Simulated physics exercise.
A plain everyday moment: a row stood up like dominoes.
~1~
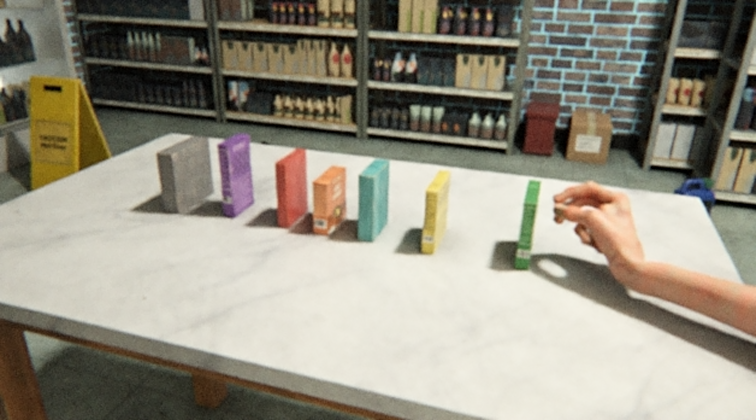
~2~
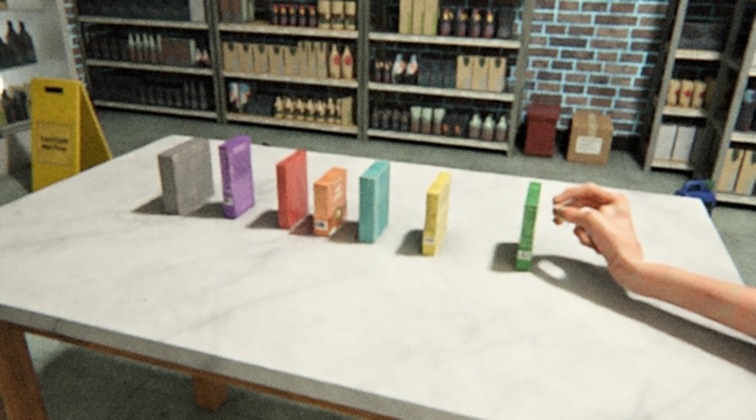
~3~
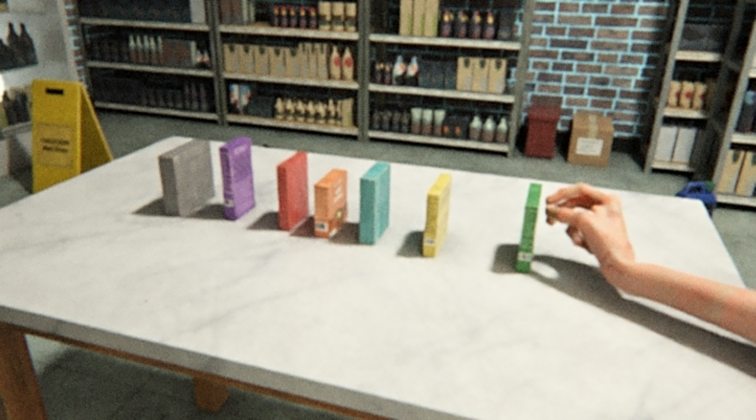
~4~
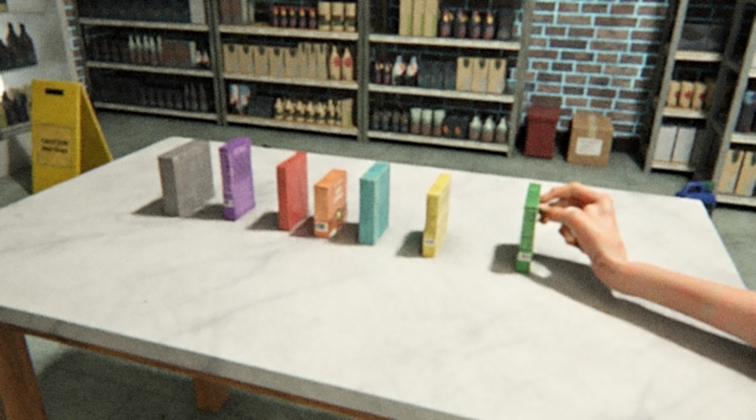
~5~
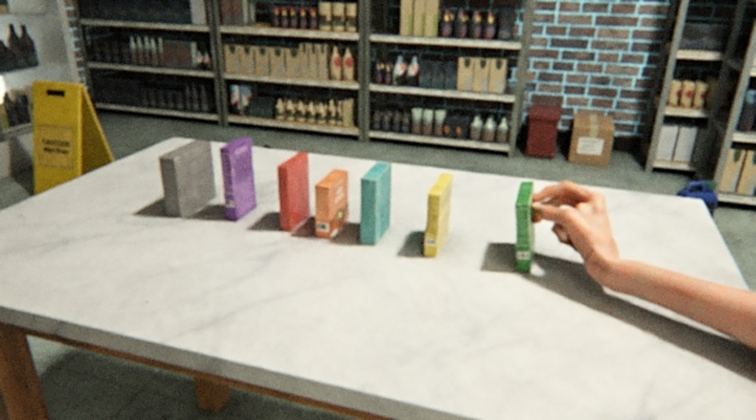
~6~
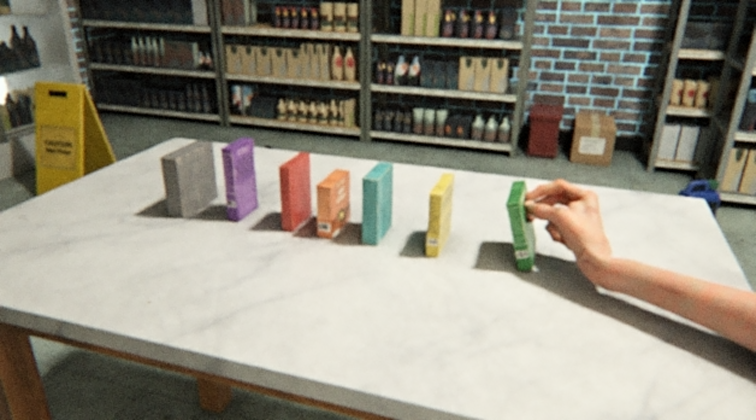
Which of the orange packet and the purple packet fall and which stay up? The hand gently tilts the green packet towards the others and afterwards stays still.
The orange packet will stay up; the purple packet will stay up.
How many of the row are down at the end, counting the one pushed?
1.
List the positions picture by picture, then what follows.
Orange packet (330, 200); purple packet (236, 175), in the first frame.
Yellow packet (437, 213); turquoise block (375, 201), in the second frame.
Red board (294, 191); yellow packet (438, 214), in the third frame.
Turquoise block (375, 203); red board (294, 191), in the fourth frame.
Green packet 8° over; yellow packet (439, 214); turquoise block (376, 203), in the fifth frame.
Green packet 16° over; orange packet (334, 203); purple packet (240, 179), in the sixth frame.
Then, 0.30 s later than the last frame, green packet 86° over.
Then, 1.40 s later than the last frame, green packet 90° over.
When it is over, all 5 as before. End places, in pixels of the last picture, orange packet near (334, 203), purple packet near (240, 179).
